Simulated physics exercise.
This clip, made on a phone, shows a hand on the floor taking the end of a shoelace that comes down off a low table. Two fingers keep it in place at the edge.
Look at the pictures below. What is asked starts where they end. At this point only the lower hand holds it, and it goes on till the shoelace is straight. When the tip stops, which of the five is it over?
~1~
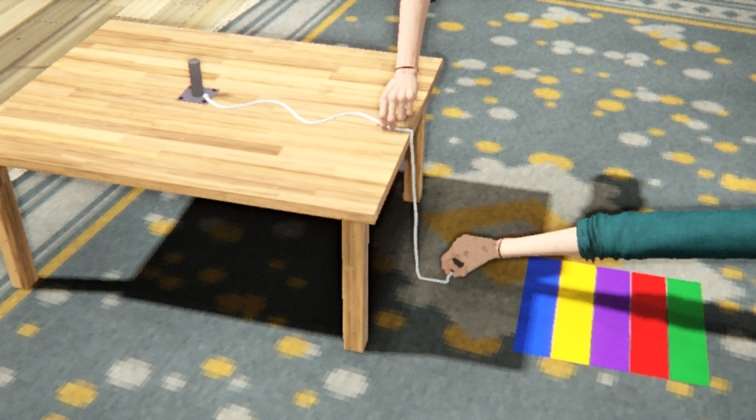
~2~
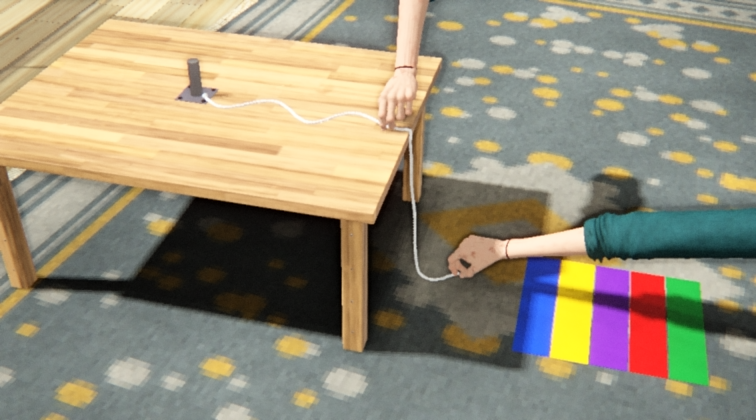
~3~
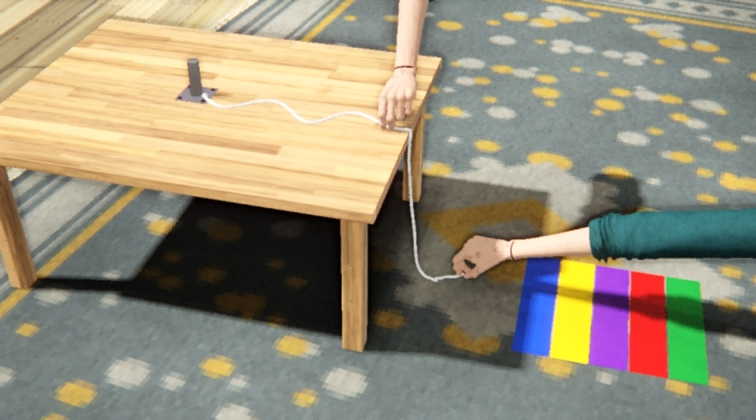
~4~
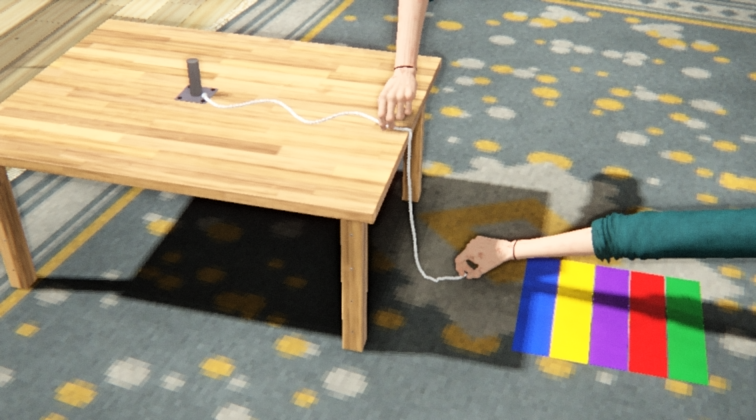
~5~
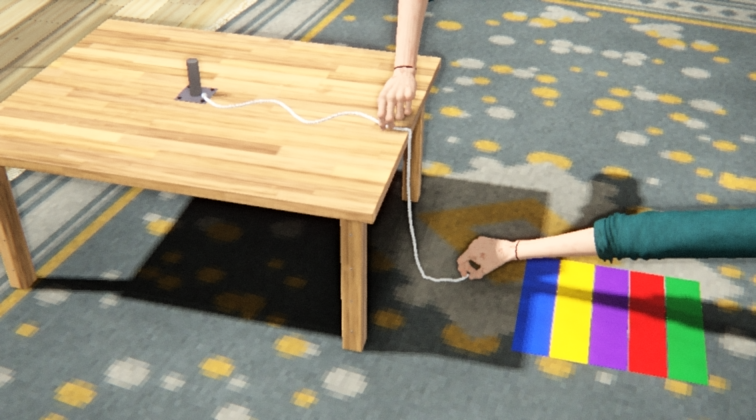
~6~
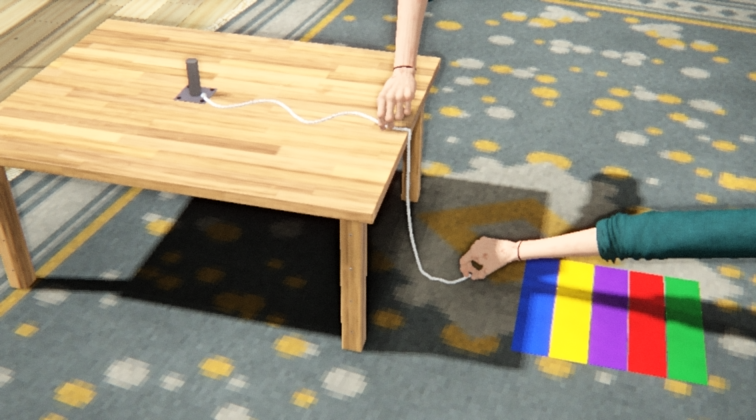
The purple one.
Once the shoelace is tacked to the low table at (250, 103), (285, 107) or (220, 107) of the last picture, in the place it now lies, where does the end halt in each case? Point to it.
Pixel spots, one per try: About (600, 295), (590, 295), (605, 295).
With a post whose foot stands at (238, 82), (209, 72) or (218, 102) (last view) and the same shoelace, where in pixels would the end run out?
The spots are near (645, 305), (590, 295) and (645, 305).
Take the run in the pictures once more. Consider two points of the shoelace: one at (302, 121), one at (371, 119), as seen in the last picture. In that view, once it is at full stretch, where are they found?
End points: Roughly (331, 117); roughly (406, 131).
Soon after, end near (534, 286); over blue.
Then, end near (583, 294); over yellow.
At full stretch, end near (613, 299); over purple. It gets as far as the purple strip.
